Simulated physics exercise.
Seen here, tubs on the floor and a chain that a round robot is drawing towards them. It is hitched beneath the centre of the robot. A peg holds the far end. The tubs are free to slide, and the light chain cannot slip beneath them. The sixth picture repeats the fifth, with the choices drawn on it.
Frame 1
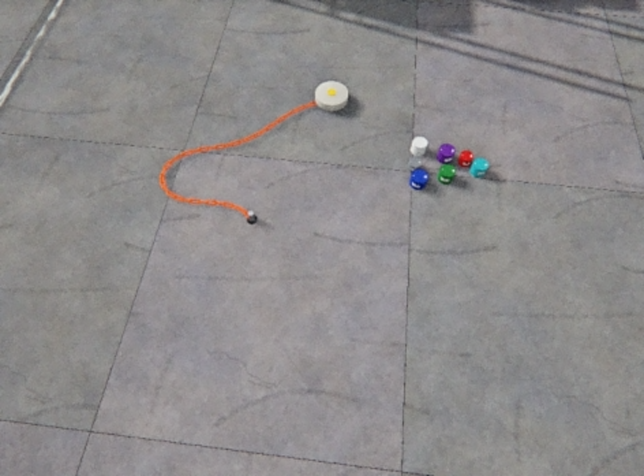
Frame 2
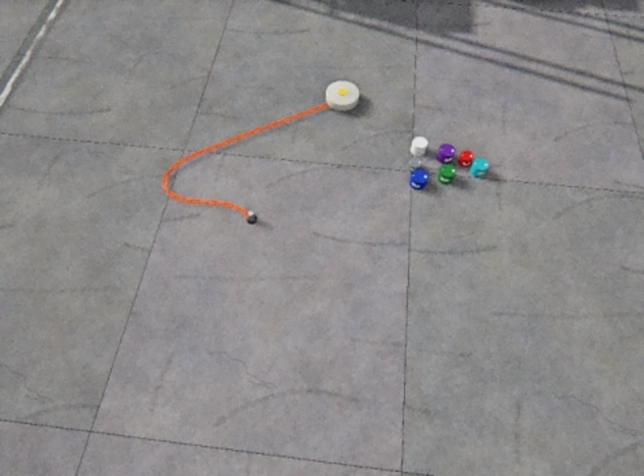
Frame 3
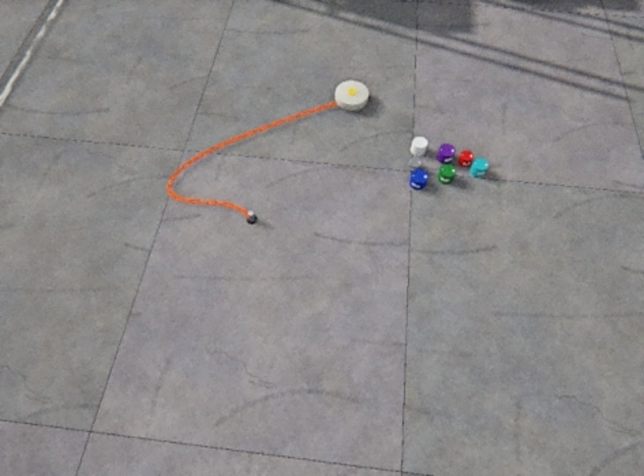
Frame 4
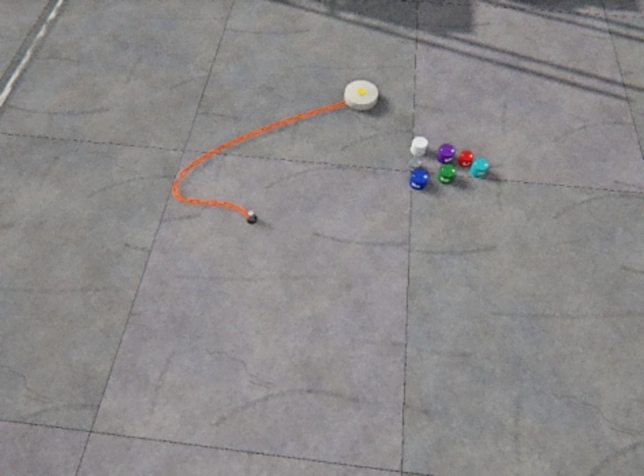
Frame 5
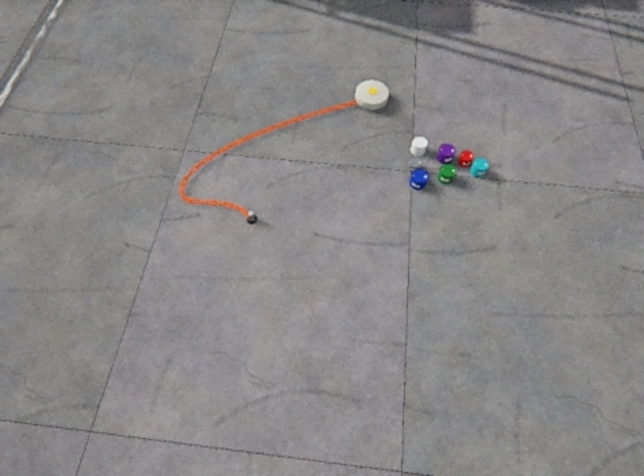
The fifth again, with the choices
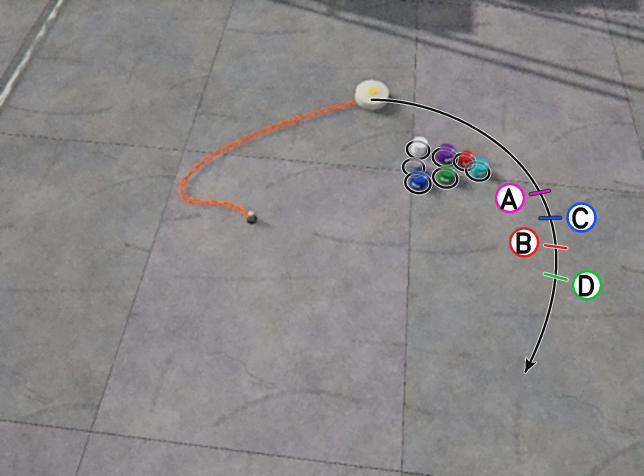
A round white robot with a yellow spot on top sits on a grey tiled floor, seen from above at an angle. An orange chain curves from it to a small dark peg, while white, purple, red, turquoise, green and blue tubs cluster to the right. The robot slides slowly rightward, drawing the chain along and flattening its left-hand bend, while the tubs and camera stay still.
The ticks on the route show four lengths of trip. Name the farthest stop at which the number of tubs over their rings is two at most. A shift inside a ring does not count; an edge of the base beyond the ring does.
At A, and not beyond.
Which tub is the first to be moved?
The white one.
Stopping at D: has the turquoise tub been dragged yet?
Yes.
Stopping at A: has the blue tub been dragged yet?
No.
On the marked copy, A at (540, 192); B at (556, 247); C at (550, 218); D at (555, 277); the route from (371, 100) via (533, 181) to (526, 372).
With A. Early on, robot (441, 108).
Further on, robot (503, 142).
At the end, robot (542, 189); none over the rings.
As for the rest, B has seven over the rings; C has four over the rings; D has seven over the rings.
